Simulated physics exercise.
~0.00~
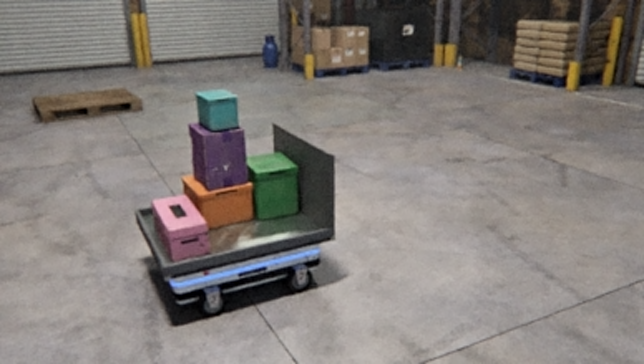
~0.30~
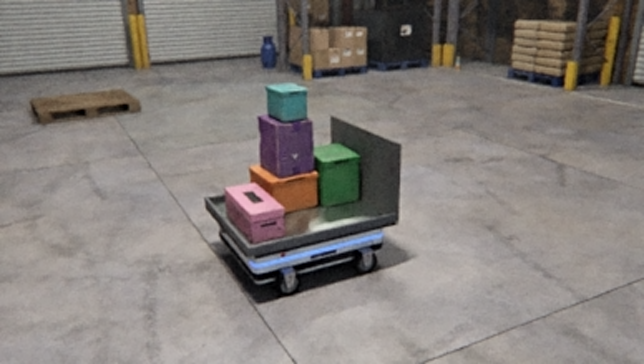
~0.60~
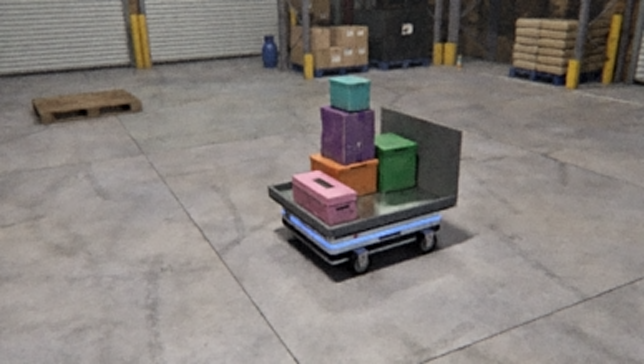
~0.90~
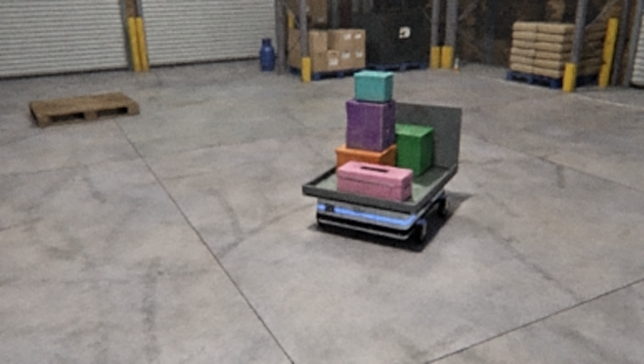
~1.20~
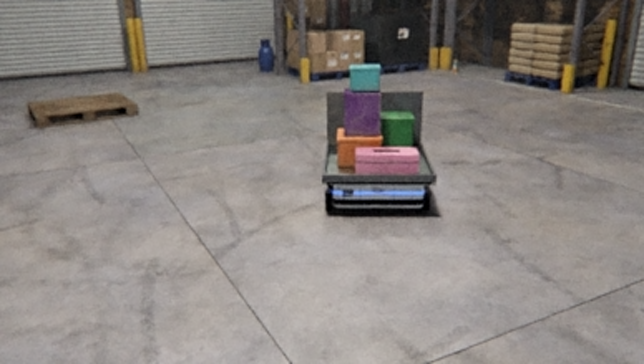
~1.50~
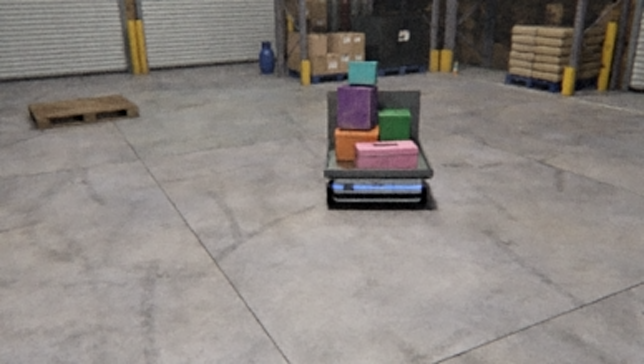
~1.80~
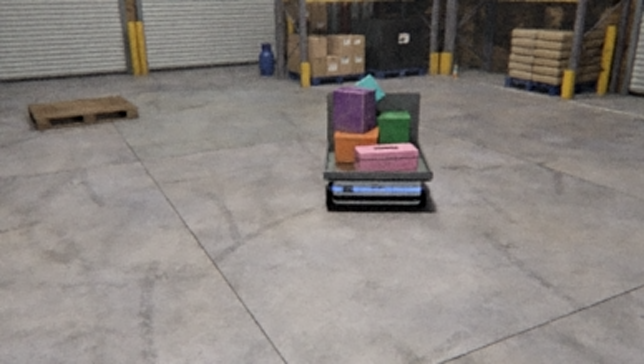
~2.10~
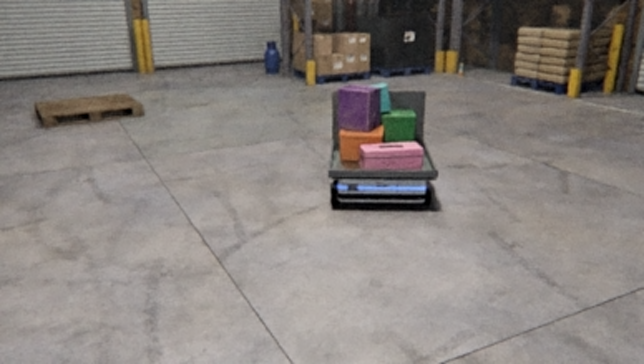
A flat cart carrying a pink toolbox, a purple box and orange, green and turquoise totes rolls right across a warehouse floor, then turns away from the viewer and stops, and the turquoise tote topples off the purple box, ending tilted behind it on the deck.
